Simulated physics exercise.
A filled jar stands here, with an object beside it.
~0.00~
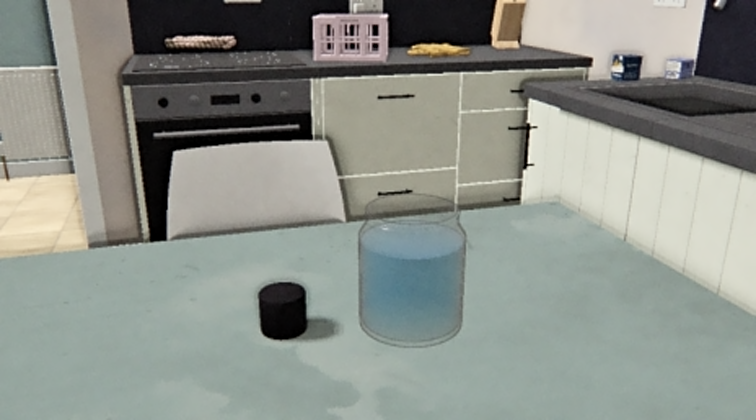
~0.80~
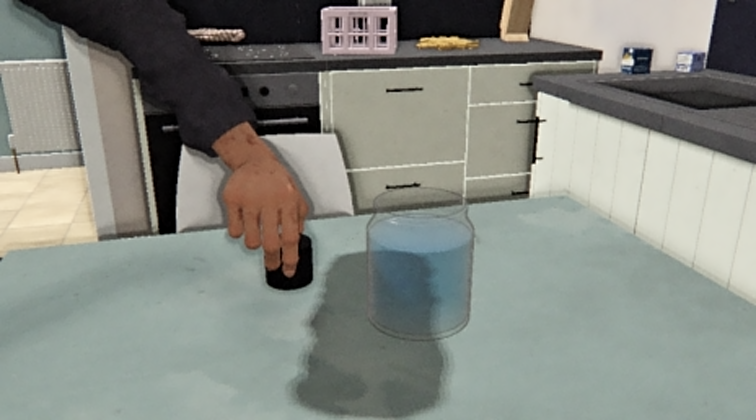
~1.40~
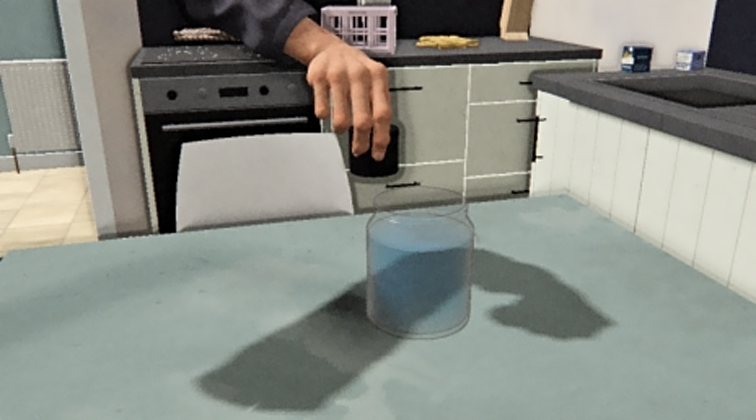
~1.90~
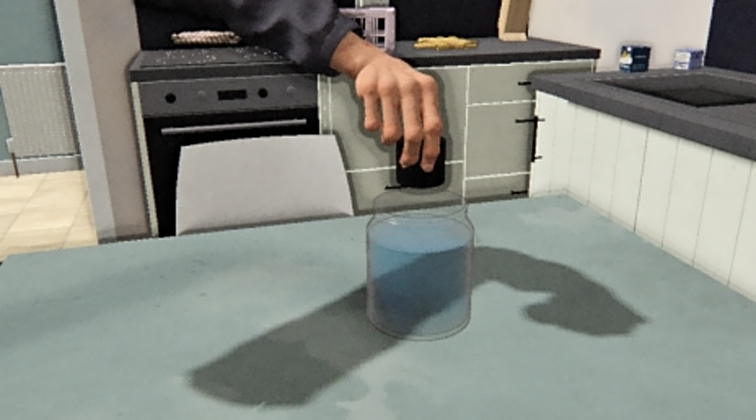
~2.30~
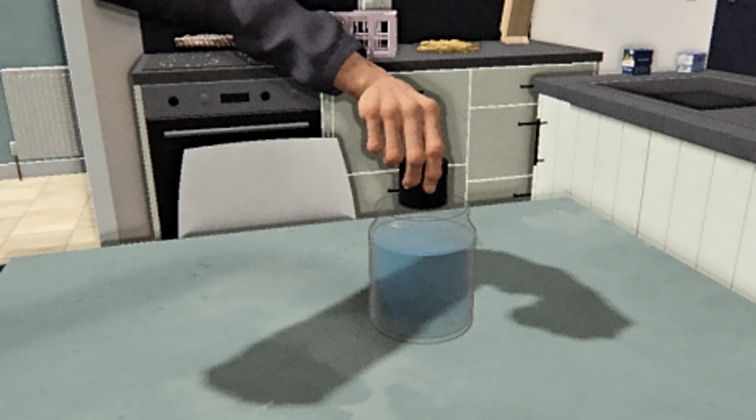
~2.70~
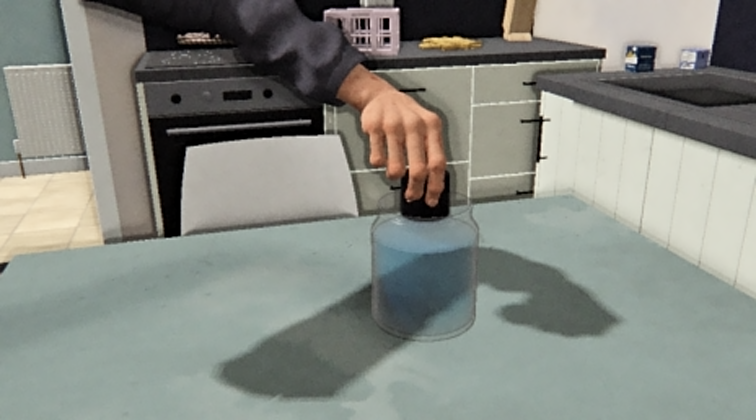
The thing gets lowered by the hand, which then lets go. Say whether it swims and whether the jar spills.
The thing drops down, and the jar does not spill.
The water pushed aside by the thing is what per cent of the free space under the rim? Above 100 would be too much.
30 %.
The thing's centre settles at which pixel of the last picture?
In the final view it sits close to pixel (424, 291).
Around 3.0 s, the iron weight enters the water; the jar is about three quarters full.
Around 3.4 s, the iron weight goes on down; the jar is about three quarters full.
Around 5.0 s, the iron weight is at the bottom; the jar is about three quarters full; no mess.
